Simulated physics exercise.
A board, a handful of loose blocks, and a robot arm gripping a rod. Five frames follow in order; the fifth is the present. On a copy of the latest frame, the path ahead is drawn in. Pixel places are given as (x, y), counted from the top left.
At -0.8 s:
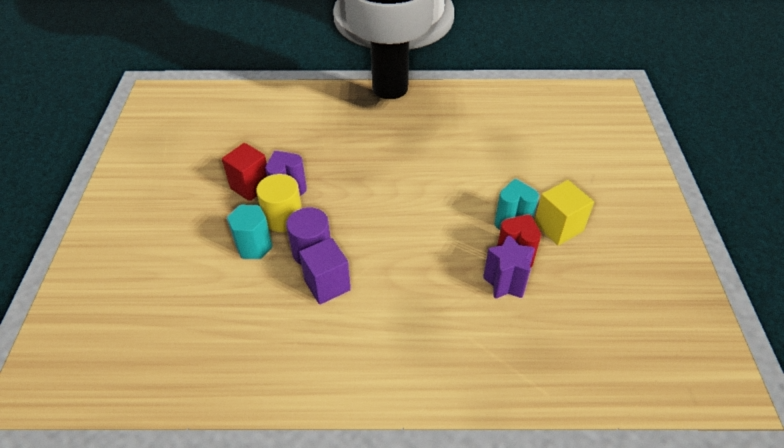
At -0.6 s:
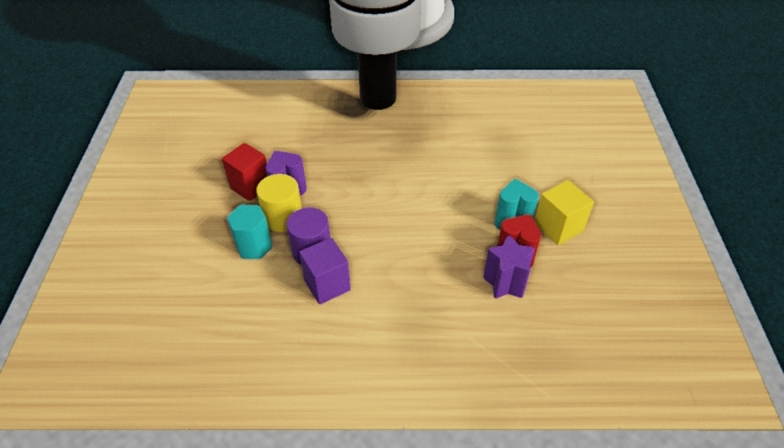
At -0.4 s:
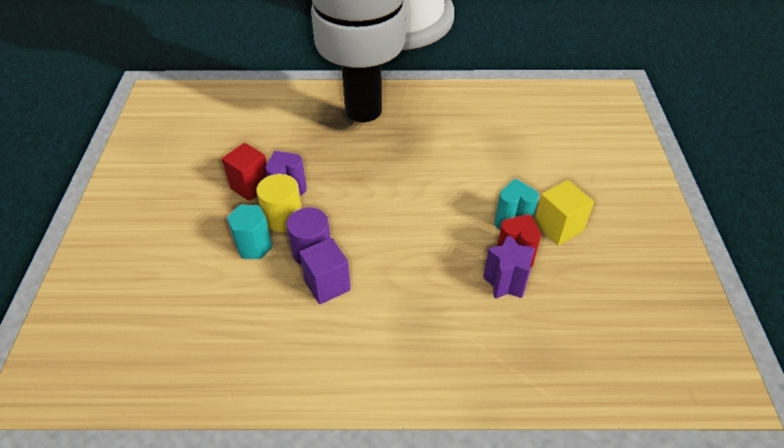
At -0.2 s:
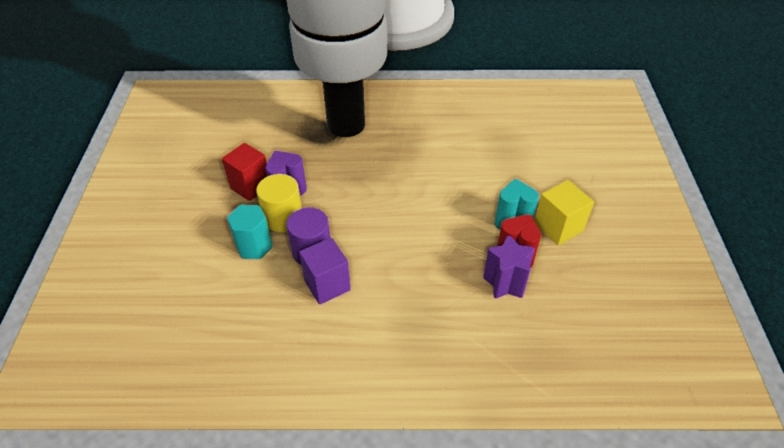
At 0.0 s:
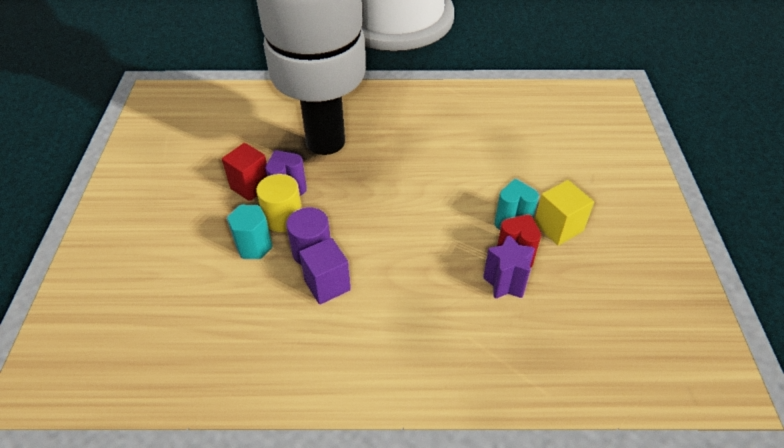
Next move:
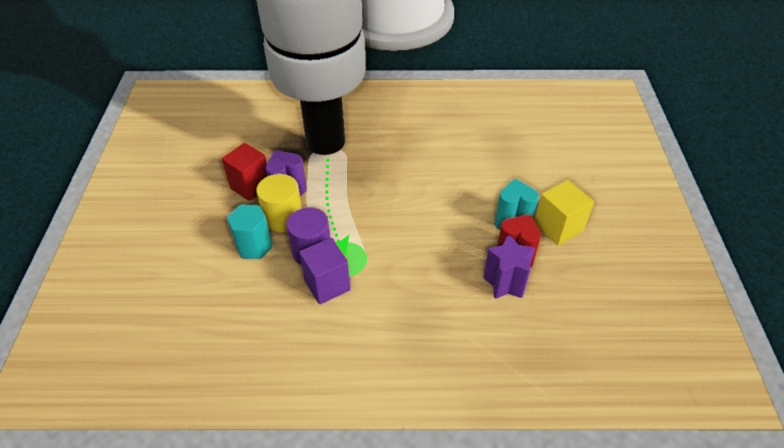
A robot arm holding a black rod reaches in from the top of a pale wooden table with a grey rim, seen from above at a slant. On the left sit red, purple, yellow and turquoise blocks, and on the right a turquoise, a yellow, a red and a purple one. The rod glides left and toward the viewer, nearing the left group, while the blocks and camera stay still.
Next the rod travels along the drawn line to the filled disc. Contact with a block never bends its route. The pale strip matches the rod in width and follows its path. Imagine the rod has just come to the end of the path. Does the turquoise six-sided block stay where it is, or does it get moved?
Right where it was.
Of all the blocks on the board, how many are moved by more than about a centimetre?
Once the path ends, one block will have shifted.
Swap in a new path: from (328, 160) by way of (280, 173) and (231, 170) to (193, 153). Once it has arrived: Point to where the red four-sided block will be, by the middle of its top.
It will likely be found at (209, 165).
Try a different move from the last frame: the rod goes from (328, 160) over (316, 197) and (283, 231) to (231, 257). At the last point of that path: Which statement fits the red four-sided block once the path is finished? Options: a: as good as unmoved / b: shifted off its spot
That would be a.
The drawn path runs from (328, 160) via (327, 191) and (333, 224), ending at (345, 259).
The first path, step by step. One third of the way, rod at (325, 173); nothing pushed yet.
Two thirds of the way, rod at (331, 207); nothing pushed yet.
At the end, rod at (343, 242); turquoise six-sided block not moved; purple circular block at (297, 239); purple four-sided block at (322, 263), turned 20° anticlockwise.
